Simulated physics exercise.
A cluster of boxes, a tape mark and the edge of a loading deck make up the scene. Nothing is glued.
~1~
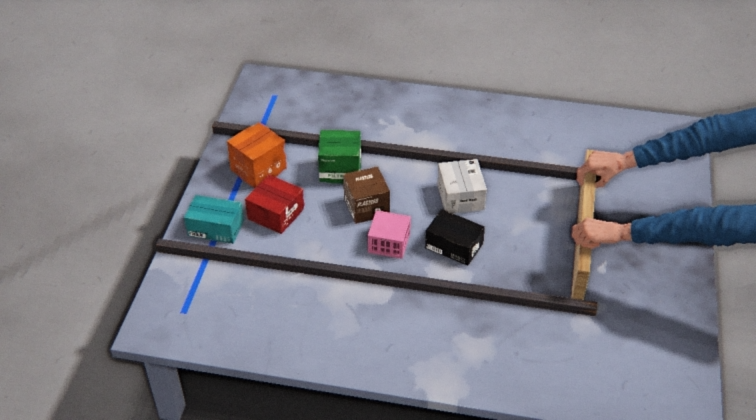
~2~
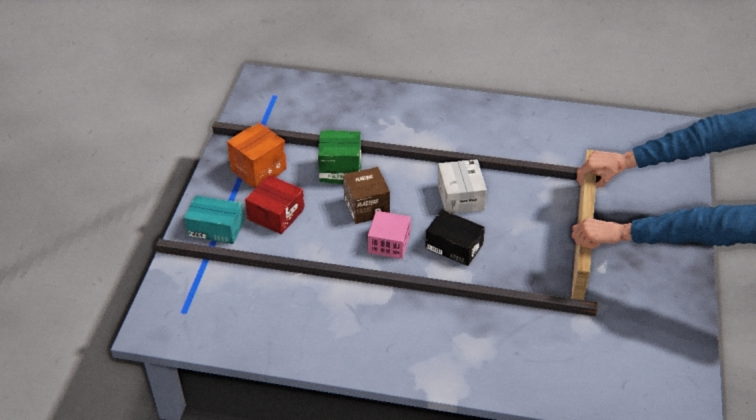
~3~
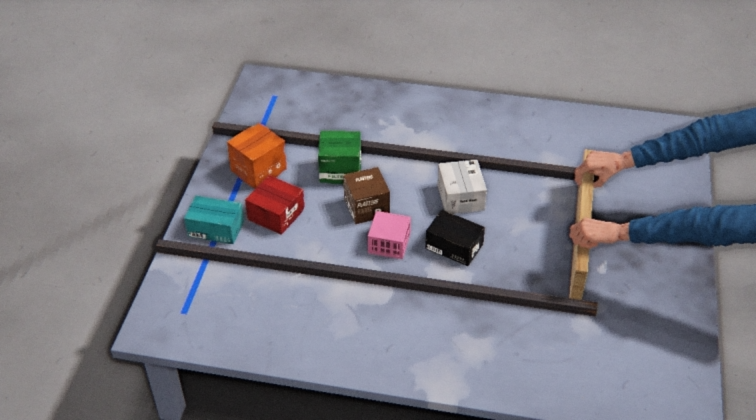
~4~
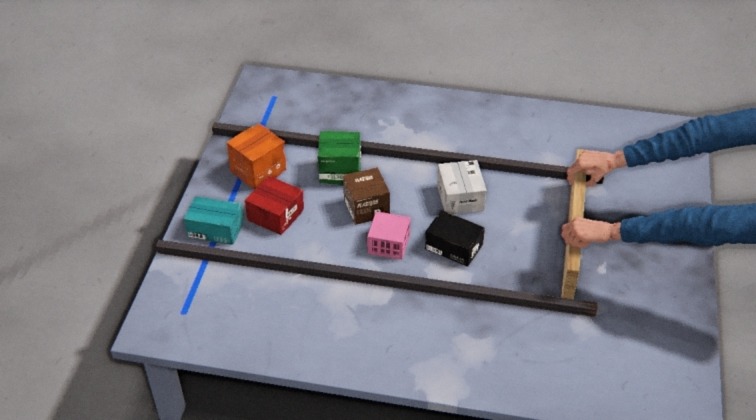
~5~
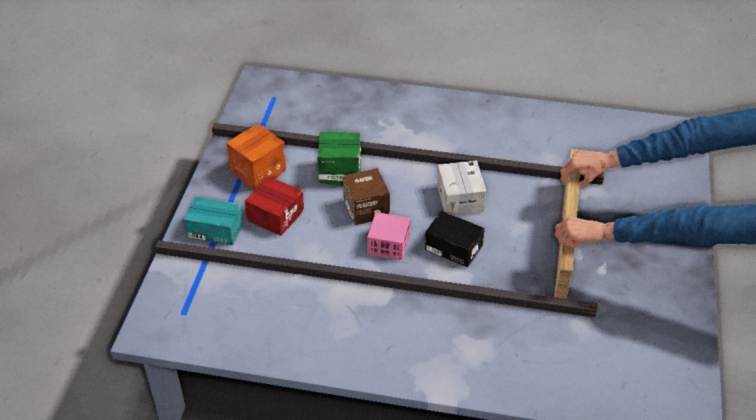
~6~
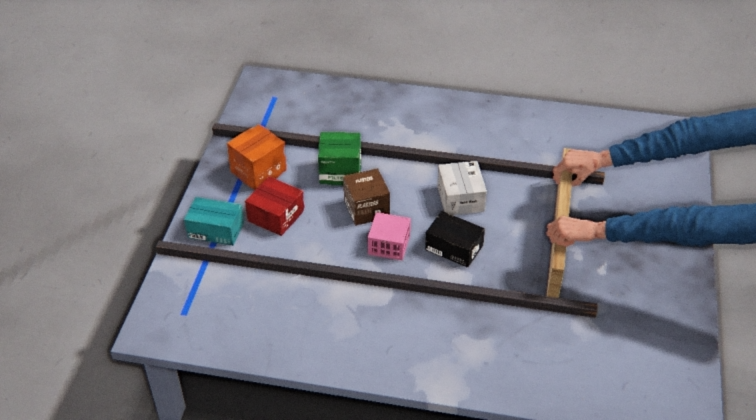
Two hands sliding a wooden plank slowly left between dark rails on a table, toward colourful boxes that stay still.
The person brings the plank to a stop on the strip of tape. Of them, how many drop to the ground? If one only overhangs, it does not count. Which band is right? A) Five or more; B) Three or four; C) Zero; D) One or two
Five or more.
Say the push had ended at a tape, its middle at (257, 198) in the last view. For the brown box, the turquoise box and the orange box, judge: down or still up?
Outcome - brown box: It stays up there; turquoise box: It is not there; orange box: It is not there.
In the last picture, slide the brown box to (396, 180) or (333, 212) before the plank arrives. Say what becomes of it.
First place: It goes off; second place: It stays up.
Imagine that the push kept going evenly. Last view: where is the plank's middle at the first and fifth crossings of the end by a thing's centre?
Pixels in order: Roughly (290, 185), roughly (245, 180).
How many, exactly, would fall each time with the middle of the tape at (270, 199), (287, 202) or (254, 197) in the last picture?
Down on the ground: 2, 0 and 2.
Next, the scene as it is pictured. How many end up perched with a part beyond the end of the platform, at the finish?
Looks like 0 of them.
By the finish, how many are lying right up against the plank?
My count gives 3.
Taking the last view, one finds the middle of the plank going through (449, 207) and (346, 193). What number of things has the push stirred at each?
The count is 3 at the first point and 7 at the second.
A little later, none off yet; turquoise box at rest near (214, 221); orange box at rest near (257, 157); red parcel at rest near (275, 206).
Next, none off yet; turquoise box at rest near (214, 221); orange box at rest near (257, 157); red parcel shifted a little near (269, 204).
Later still, none off yet; turquoise box shifted about its own width near (173, 222); orange box shifted about its own width near (205, 150); red parcel shifted about its own width near (221, 192).
When it is over, the number that fall off is five or more; down, pink crate, green parcel, red parcel, orange box and turquoise box.
